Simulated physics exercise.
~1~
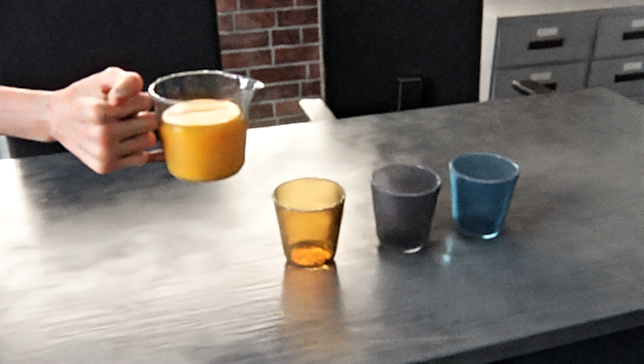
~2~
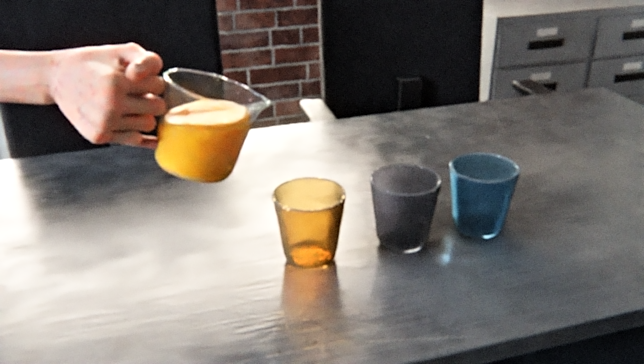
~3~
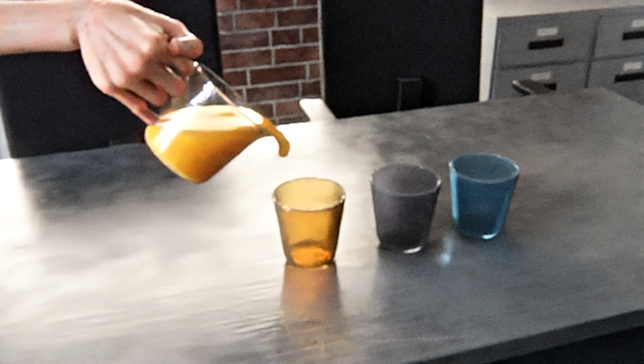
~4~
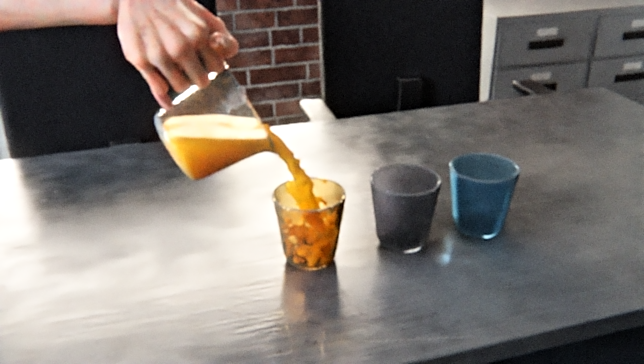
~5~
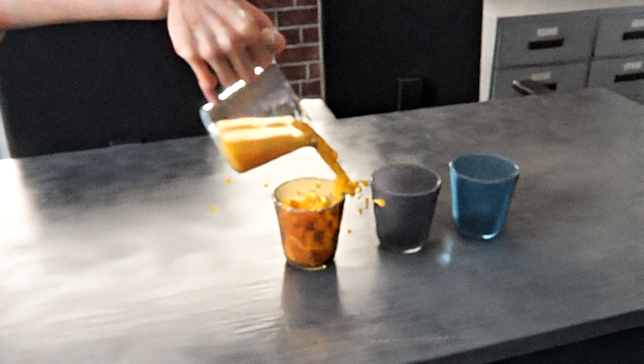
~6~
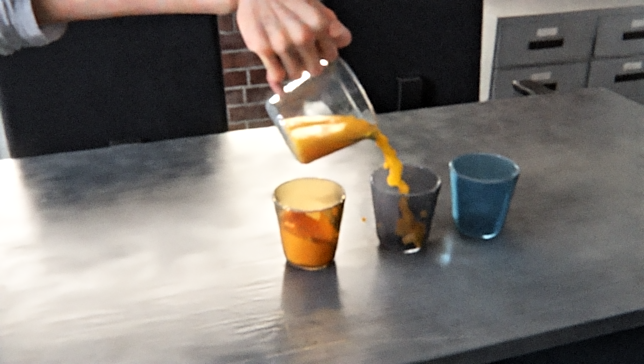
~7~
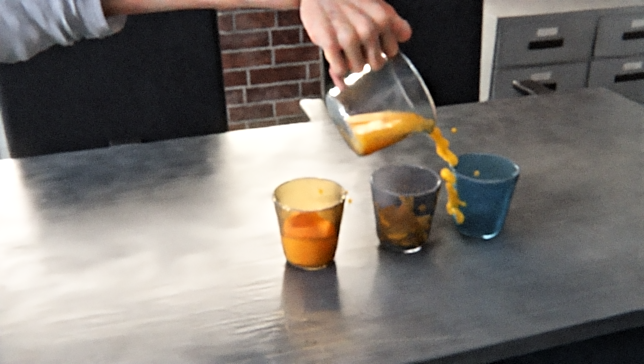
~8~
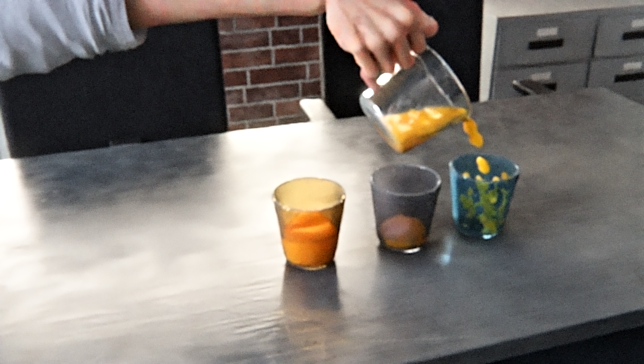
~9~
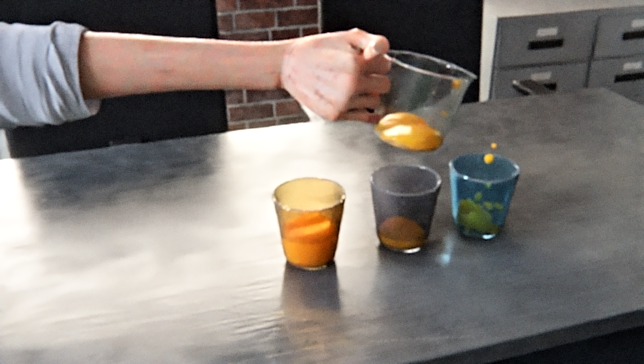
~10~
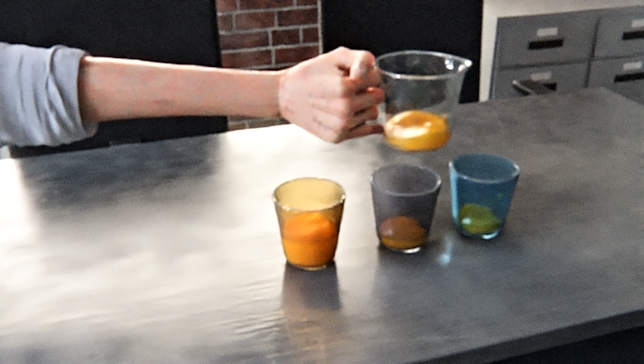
A hand holds a clear glass measuring jug of orange juice over a dark grey tabletop, seen from slightly above, with brick and grey drawers behind. Three empty tumblers stand in a line, amber on the left, smoky grey in the middle and blue on the right. The hand tips the jug rightwards and pours into the amber tumbler, then sweeps along over the grey and blue ones, splashing a few drops between them. It then turns the jug upright. The amber tumbler ends fullest, the other two hold shallow amounts, and a little juice remains in the jug.
